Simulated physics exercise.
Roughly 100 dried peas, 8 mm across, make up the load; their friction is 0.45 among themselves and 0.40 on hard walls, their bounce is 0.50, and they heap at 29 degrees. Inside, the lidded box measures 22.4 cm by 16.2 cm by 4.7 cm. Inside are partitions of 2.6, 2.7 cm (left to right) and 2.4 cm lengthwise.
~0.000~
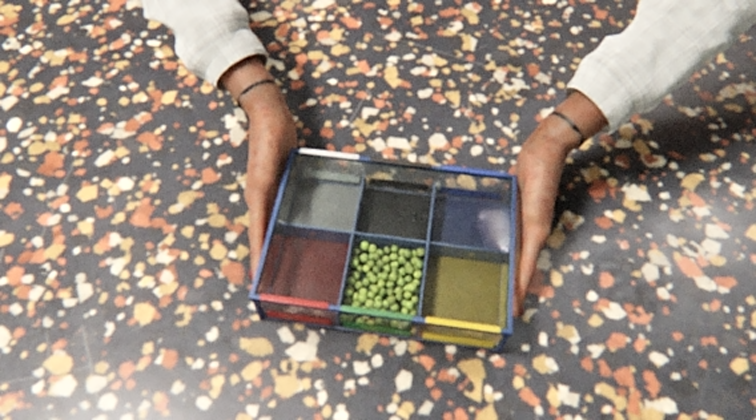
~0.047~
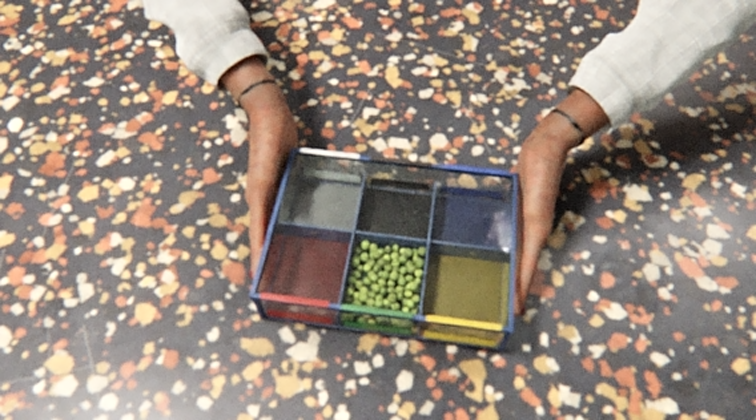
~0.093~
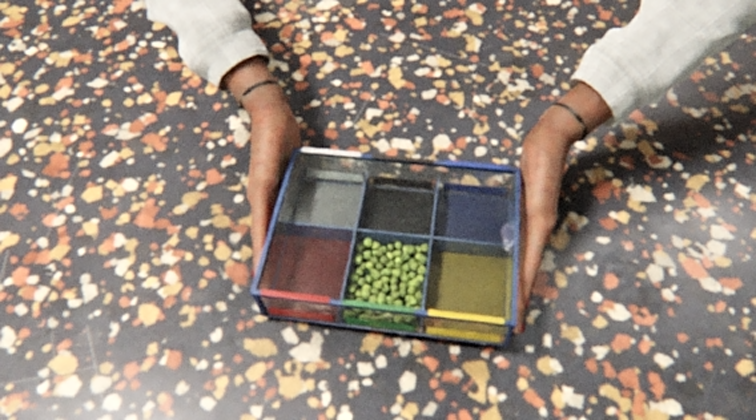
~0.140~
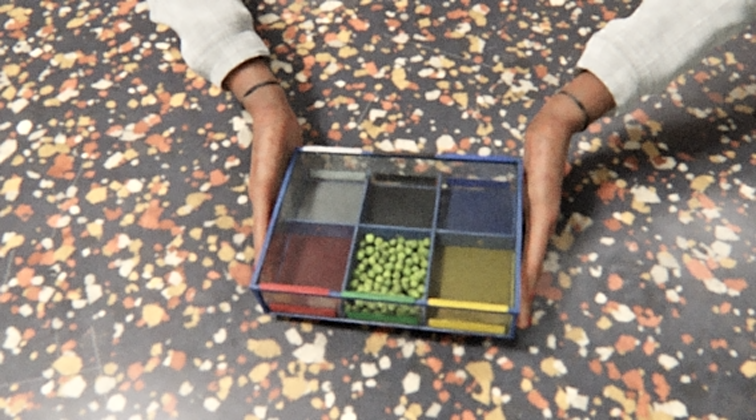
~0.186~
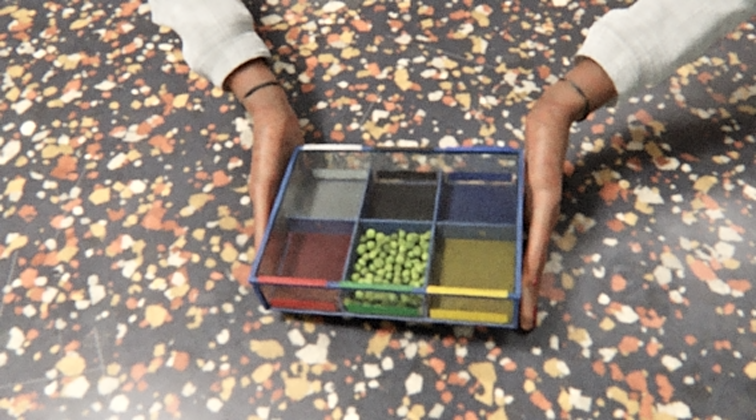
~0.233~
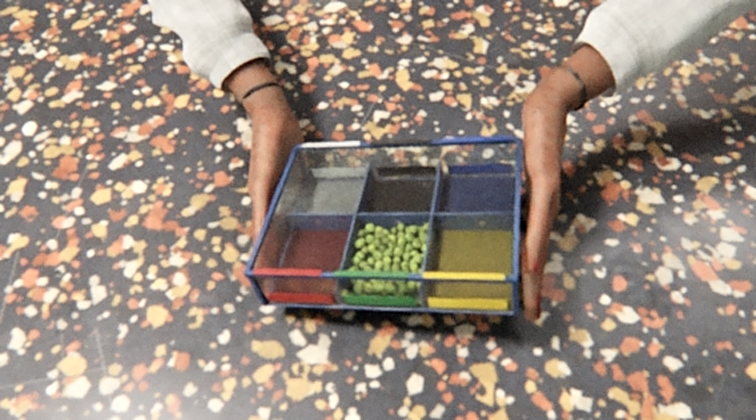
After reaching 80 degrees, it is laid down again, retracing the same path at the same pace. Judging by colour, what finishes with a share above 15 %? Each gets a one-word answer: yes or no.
My answers are red no, blue no, green yes, yellow no, white yes, black no.
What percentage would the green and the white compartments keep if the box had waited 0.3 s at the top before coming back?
That would leave green with 45 percent and white with 55 percent.
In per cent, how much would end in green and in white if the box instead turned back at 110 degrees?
Then: Green 0, white 100.
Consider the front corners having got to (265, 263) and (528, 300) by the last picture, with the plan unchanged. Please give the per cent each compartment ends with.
Final shares: Red 0%, blue 0%, green 95%, yellow 0%, white 0%, black 5%.
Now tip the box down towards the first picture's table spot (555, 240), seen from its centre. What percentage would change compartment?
That would be close to 25 per cent.
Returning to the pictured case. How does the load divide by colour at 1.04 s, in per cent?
You'd see red at 0, blue at 0, green at 85, yellow at 0, white at 10 and black at 0 per cent.
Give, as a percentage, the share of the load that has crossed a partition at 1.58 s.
I'd put it at about 55 per cent.
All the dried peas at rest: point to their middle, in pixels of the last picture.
Estimated resting centre: Around (357, 225).
Then, at 1.04 s, tilt 80 degrees; green 85 %, white 10 %.
After 1.58 s, tilt 35 degrees; green 45 %, white 50 %.
After 2.18 s, tilt 0 degrees; green 45 %, white 50 %.
By 2.9 s all is still; red 0 %, blue 0 %, green 45 %, yellow 0 %, white 50 %, black 0 %.
